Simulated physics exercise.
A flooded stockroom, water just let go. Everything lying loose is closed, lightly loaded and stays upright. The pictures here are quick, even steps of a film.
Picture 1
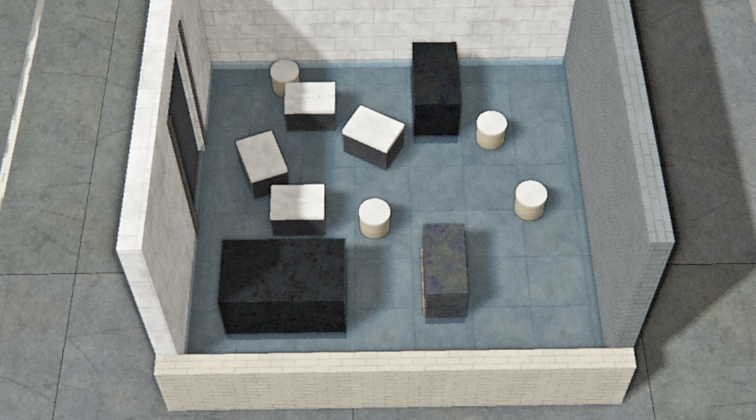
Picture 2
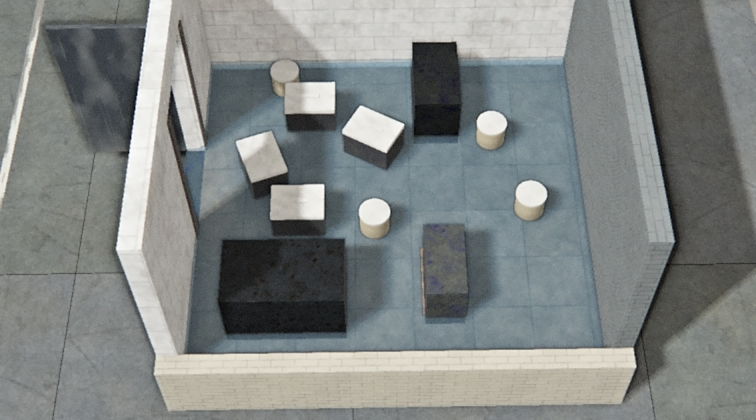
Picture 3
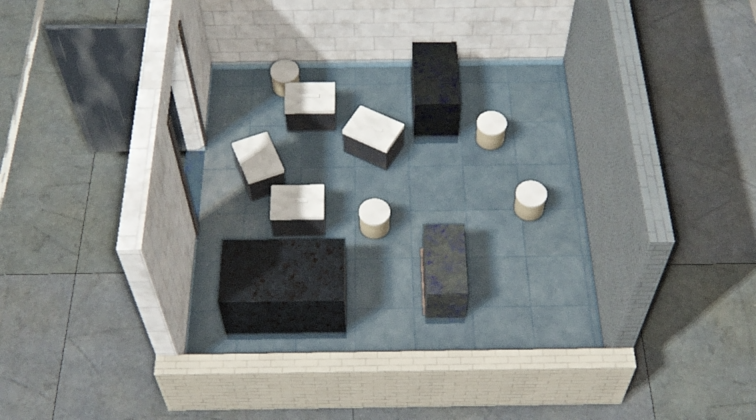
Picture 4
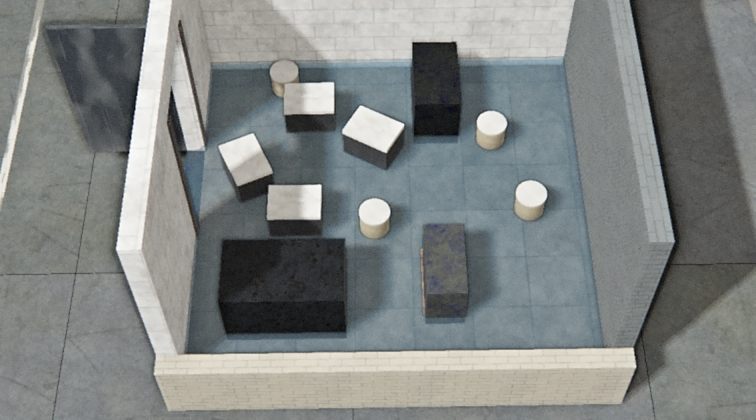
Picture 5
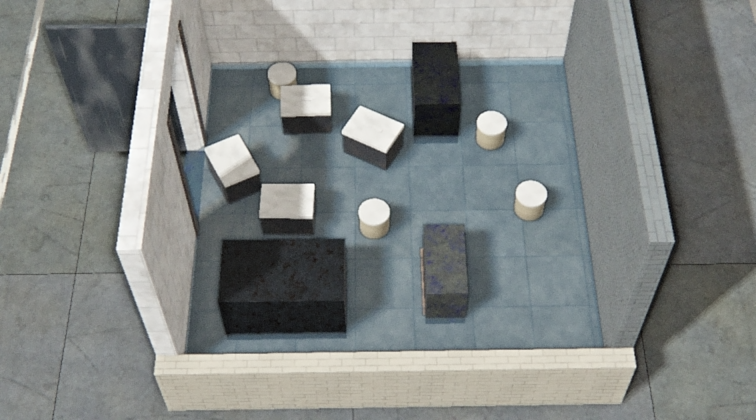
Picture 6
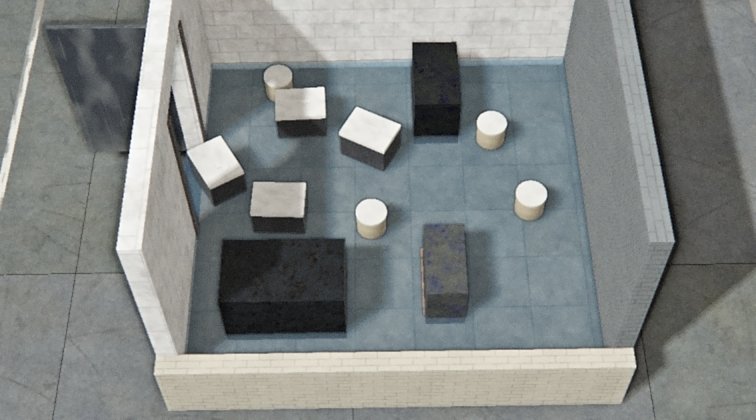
In a flooded stockroom, a door opens at left, then several floating chests drift left.
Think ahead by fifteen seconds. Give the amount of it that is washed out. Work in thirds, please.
The amount is two thirds and upward.
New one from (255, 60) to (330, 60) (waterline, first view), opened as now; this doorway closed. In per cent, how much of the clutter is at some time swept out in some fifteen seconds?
I'd say around 60 percent.
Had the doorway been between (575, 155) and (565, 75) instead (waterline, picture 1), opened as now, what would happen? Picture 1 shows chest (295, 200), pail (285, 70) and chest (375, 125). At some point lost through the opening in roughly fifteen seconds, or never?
The three come to no escape, no escape and escape, in that order.
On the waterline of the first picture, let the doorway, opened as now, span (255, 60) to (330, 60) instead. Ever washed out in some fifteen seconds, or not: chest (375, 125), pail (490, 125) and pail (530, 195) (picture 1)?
Taking them as listed: Exits, never leaves, never leaves.
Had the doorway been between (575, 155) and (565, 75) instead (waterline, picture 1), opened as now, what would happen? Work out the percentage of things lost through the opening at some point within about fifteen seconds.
It comes to about 50 per cent.
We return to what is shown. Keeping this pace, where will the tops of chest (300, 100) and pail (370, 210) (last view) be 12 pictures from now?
Estimated positions: (217, 139) and (267, 198), approximately.
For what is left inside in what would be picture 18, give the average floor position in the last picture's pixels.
The mean position lies close to (322, 170).
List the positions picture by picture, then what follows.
The first picture shows a chest at (261, 155), afloat; a chest at (297, 201) floats; 0 of 8 have shifted.
The second picture shows a chest at (261, 155), afloat; a chest at (297, 201), afloat; 0 of 8 have shifted.
The third picture shows a chest at (258, 156), afloat, close to its start; a chest at (297, 201) floats; 0 of 8 have shifted.
The fourth picture shows a chest at (245, 158), afloat, close to its start; a chest at (294, 201), afloat, close to its start; 1 of 8 have shifted.
The fifth picture shows a chest at (232, 159), afloat, a stride from its start; a chest at (287, 200), afloat, close to its start; 3 of 8 have shifted.
The sixth picture shows a chest at (215, 161), afloat, a stride from its start; a chest at (278, 198) floats, close to its start; 4 of 8 have shifted.
A moment on, 1 of 8 are out; 7 afloat.
Next, 2 of 8 are out; 6 afloat.
Later, 6 of 8 are out; 2 afloat.
In the end, 6 of 8 are out; 2 afloat.
